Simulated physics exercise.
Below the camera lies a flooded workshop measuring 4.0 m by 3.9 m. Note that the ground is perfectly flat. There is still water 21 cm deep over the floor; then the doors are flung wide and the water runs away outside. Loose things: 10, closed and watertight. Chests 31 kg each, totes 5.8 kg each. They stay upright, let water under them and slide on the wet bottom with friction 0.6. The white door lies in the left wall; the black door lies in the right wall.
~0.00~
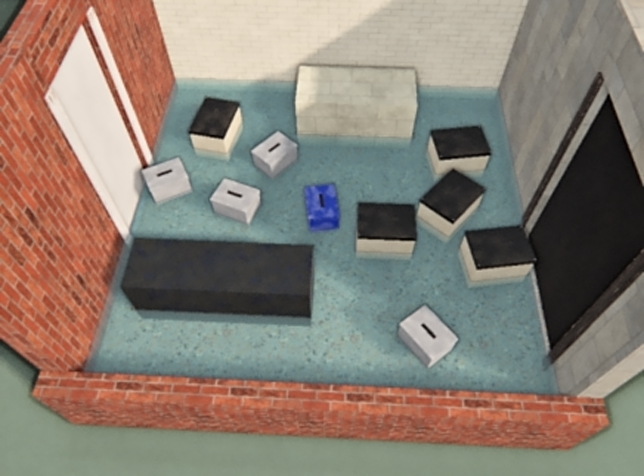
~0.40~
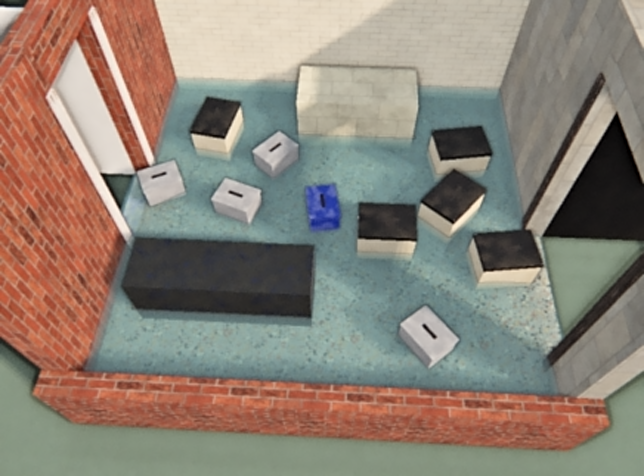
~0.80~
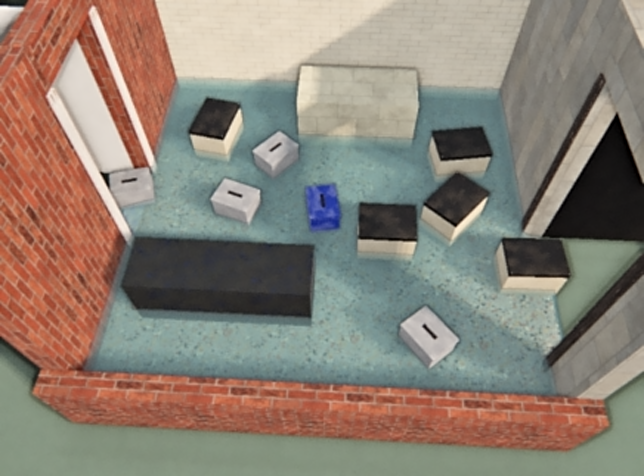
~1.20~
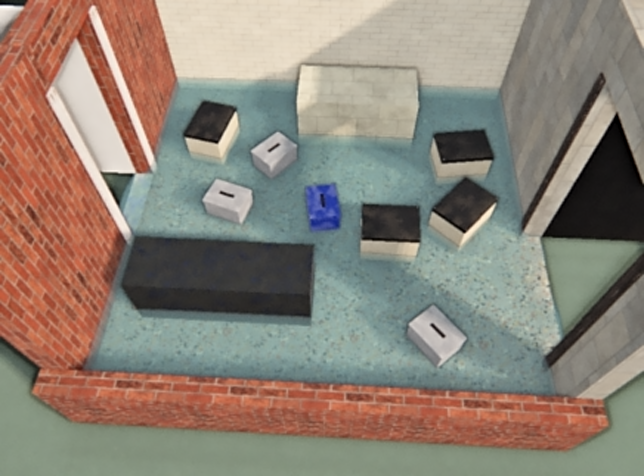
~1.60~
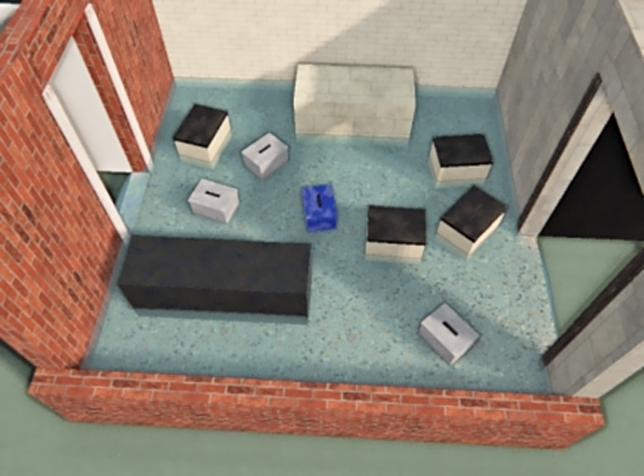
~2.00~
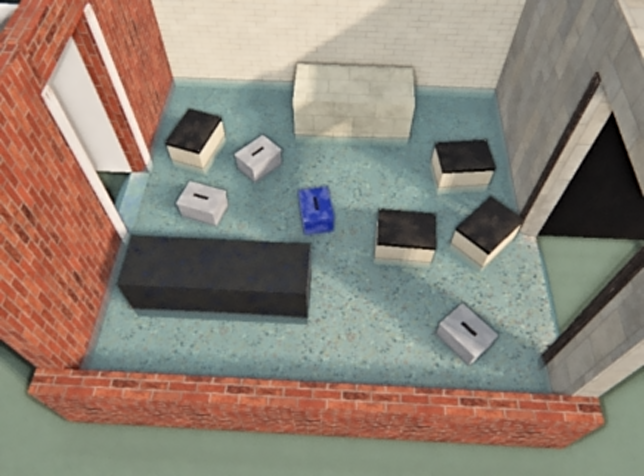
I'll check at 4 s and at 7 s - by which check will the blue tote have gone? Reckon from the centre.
It will be gone by neither check.
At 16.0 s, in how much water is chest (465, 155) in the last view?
Roughly 7 cm.
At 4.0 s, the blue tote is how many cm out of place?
About 20 cm by then.
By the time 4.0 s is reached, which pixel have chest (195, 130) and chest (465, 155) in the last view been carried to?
They should sit about (154, 162) and (475, 202) in the last view.
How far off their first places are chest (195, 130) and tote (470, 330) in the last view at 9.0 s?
So the first one has shifted 120 cm and the other is washed out.
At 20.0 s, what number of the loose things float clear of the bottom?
At that time the total is 1.
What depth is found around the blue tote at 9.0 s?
Roughly 11 cm at that moment.
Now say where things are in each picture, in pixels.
The first frame shows the blue tote at (322, 201) floats; 21 cm deep round most things; 0 of 10 have shifted.
The second frame shows the blue tote at (323, 201), afloat; 21 cm deep round most things; 2 of 10 have shifted.
The third frame shows the blue tote at (323, 201) floats; about 2650 L in view; 2 of 10 have shifted.
The fourth frame shows the blue tote at (323, 201), afloat; 19 cm deep round most things; 6 of 10 have shifted.
The fifth frame shows the blue tote at (319, 201), afloat; about 2480 L in view; 9 of 10 have shifted.
The sixth frame shows the blue tote at (316, 204), afloat, 4 cm from its start; 17 cm deep round most things; 9 of 10 have shifted.
After 4.0 s the blue tote is near (323, 217), 0.2 m from its start, afloat; 4 of 10 are out; 4 afloat.
After 9.0 s the blue tote is near (341, 241), 0.5 m from its start, afloat; 5 of 10 are out; 2 afloat.
After 16.0 s the blue tote is near (363, 282), 1.0 m from its start, afloat; 6 of 10 are out; 1 afloat.
After 20.0 s the blue tote is near (380, 303), 1.2 m from its start, afloat; 6 of 10 are out; 1 afloat.
